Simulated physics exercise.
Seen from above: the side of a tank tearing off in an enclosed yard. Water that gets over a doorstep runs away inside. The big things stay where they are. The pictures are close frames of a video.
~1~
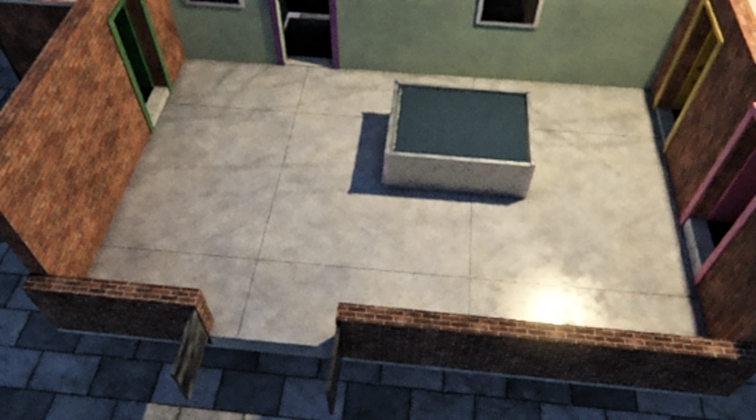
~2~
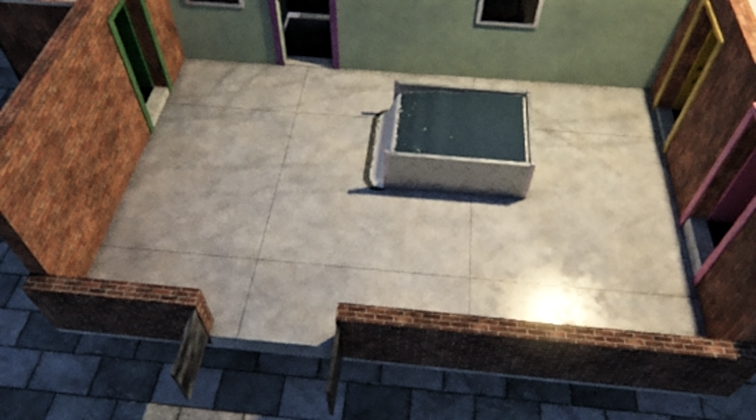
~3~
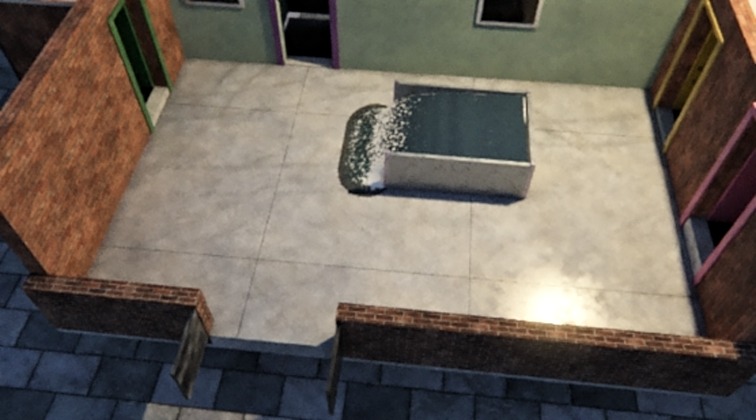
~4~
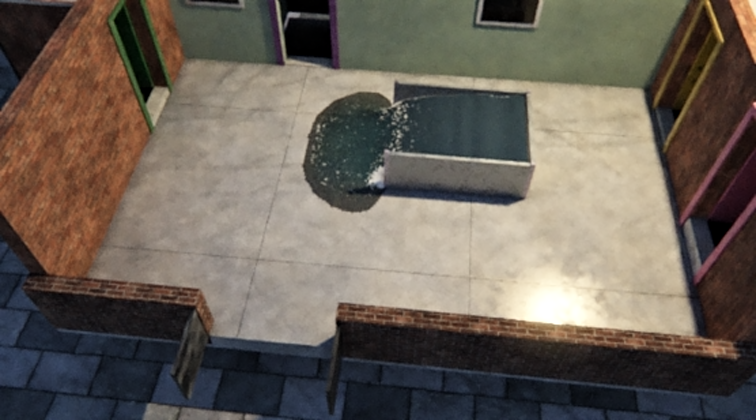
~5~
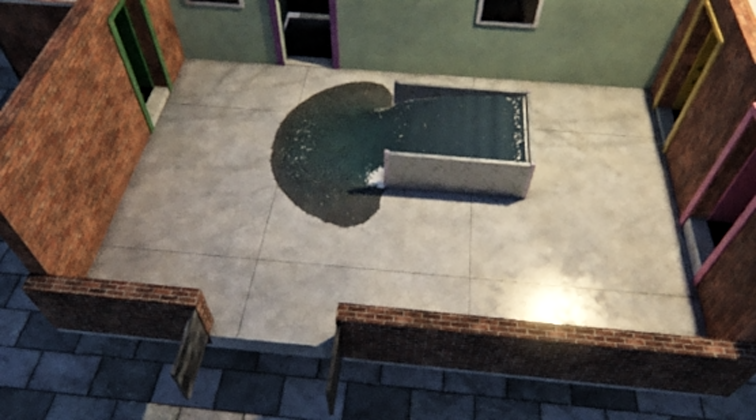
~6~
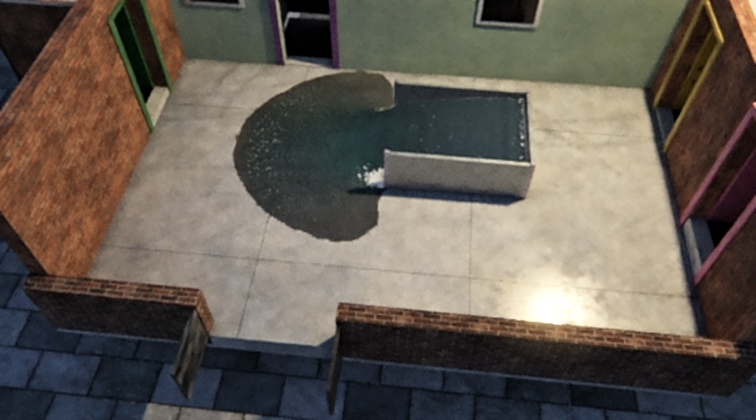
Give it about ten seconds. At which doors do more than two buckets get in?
One by one: The purple door takes more than that; the yellow door stays under that; the pink door stays under that; the green door takes more than that.
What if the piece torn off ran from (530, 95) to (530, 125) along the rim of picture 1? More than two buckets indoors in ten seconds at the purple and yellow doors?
In short: Purple door is under; yellow door is over.
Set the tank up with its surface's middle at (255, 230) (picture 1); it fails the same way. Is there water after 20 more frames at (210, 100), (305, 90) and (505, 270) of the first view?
As listed: Covered, wet, dry.
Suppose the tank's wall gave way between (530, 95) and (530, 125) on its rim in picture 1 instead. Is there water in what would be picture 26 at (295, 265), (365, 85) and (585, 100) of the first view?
One after the other: Not flooded, clear, flooded.
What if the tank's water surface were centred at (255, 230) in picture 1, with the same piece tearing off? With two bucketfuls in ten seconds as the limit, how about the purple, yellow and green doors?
Purple takes more, yellow takes less, green is under.
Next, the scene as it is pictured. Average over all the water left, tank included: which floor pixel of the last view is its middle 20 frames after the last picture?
Near (247, 164).
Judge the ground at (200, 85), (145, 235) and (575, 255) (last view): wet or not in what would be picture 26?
One after the other: Flooded, awash, dry.
A moment on, water covers 35 % of the floor; the purple door under two buckets in, the yellow door not reached, the pink door not reached, the green door under two buckets in.
Next, water covers 45 % of the floor; the purple door under two buckets in, the yellow door not reached, the pink door not reached, the green door over two buckets in.
Then, water covers 40 % of the floor; the purple door over two buckets in, the yellow door not reached, the pink door not reached, the green door far over two buckets in.
Later, water covers 60 % of the floor; the purple door over two buckets in, the yellow door not reached, the pink door not reached, the green door far over two buckets in.
In the end, water covers 80 % of the floor; the purple door over two buckets in, the yellow door not reached, the pink door wet at the sill, nothing in, the green door far over two buckets in.
